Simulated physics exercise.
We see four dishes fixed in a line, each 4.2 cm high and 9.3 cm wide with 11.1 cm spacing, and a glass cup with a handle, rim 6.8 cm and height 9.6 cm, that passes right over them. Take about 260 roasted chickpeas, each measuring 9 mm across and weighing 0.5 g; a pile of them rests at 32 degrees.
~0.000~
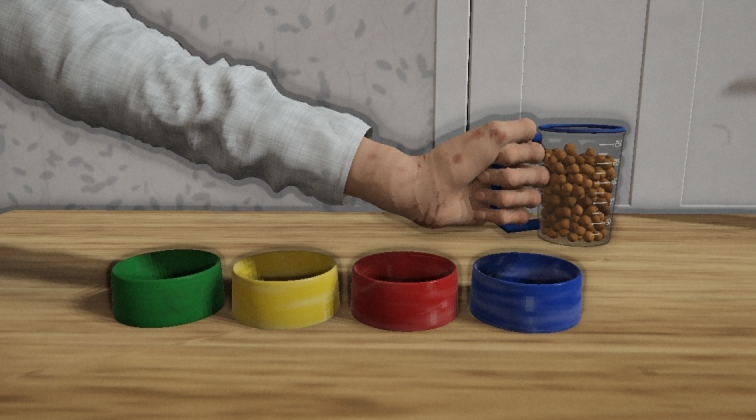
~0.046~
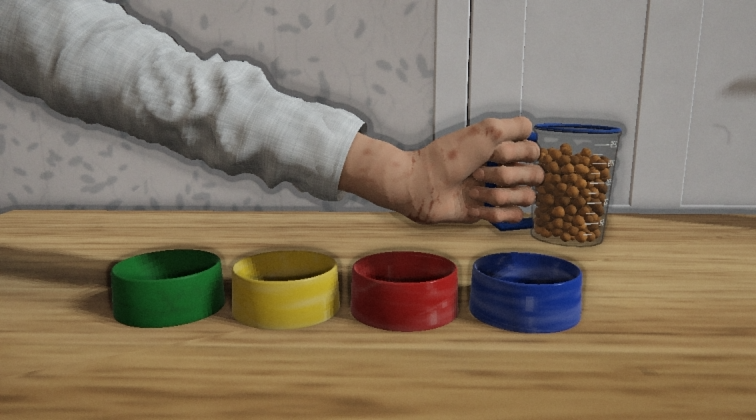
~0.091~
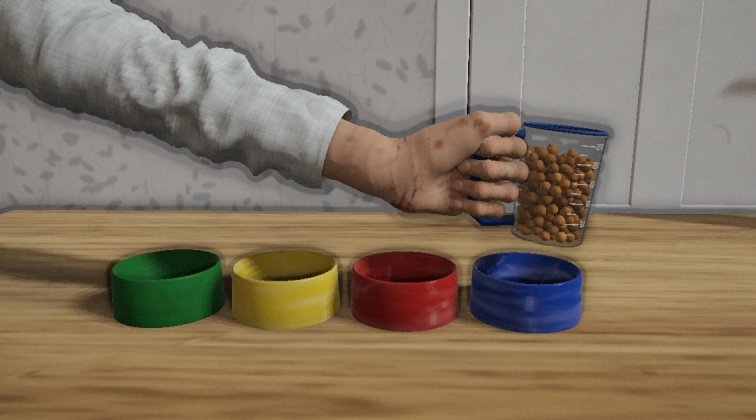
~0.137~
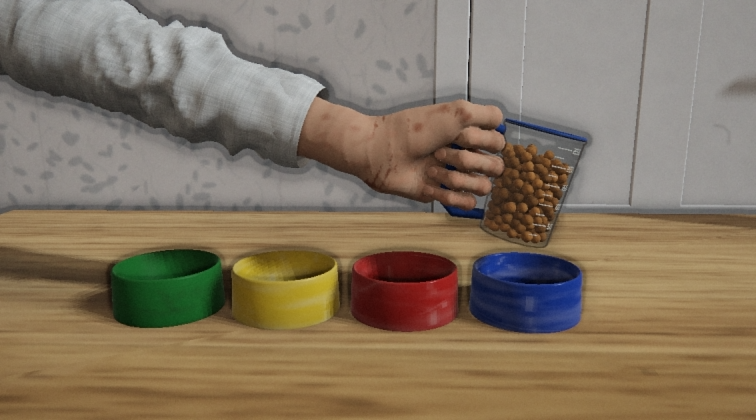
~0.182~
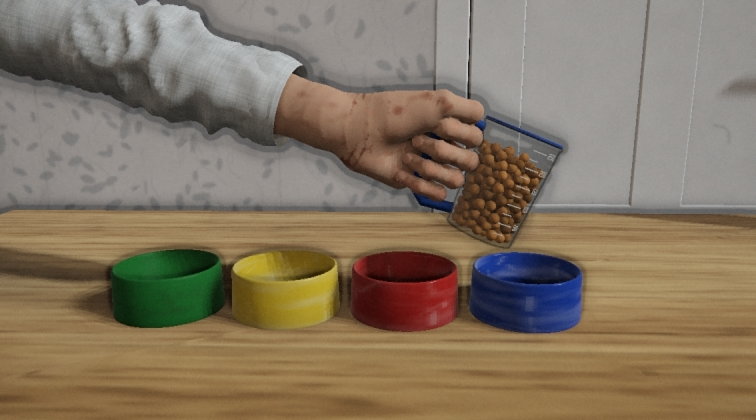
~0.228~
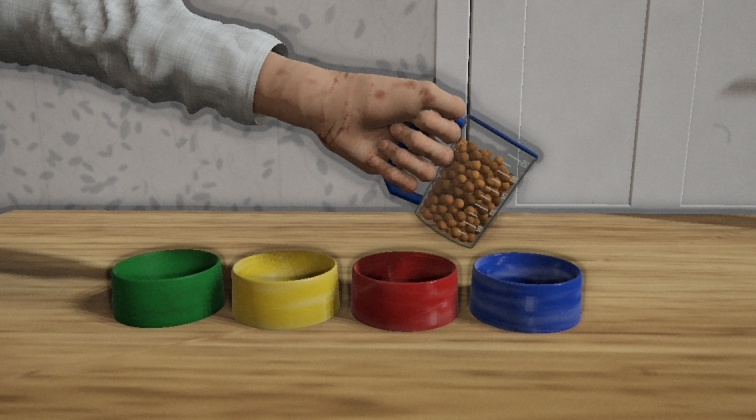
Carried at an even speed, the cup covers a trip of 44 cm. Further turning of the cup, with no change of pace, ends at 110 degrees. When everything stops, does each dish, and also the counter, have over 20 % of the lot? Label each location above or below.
Labels - red dish: Below, blue dish: Below, green dish: Above, yellow dish: Below, counter: Below.
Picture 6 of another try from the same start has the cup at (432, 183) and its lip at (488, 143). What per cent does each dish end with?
Red 0, blue 0, green 100, yellow 0.
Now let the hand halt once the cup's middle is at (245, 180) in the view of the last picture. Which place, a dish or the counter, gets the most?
Result: Largest portion at yellow.
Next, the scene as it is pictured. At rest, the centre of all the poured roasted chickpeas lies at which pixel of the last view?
Estimated resting centre: Around (172, 288).
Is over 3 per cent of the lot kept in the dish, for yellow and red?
Note - yellow affirmative, red negative.
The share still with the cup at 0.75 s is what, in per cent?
85 per cent.
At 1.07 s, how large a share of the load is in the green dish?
It works out to some 30 per cent.
After 0.54 s, tilt 86 degrees; cup holds 100 %.
After 0.75 s, tilt 110 degrees; cup holds 85 %, yellow 10 %.
After 1.07 s, tilt 110 degrees; cup holds 55 %, green 30 %, yellow 10 %.
At rest (2.5 s), red 0 %, blue 0 %, green 85 %, yellow 10 %, counter 5 %.
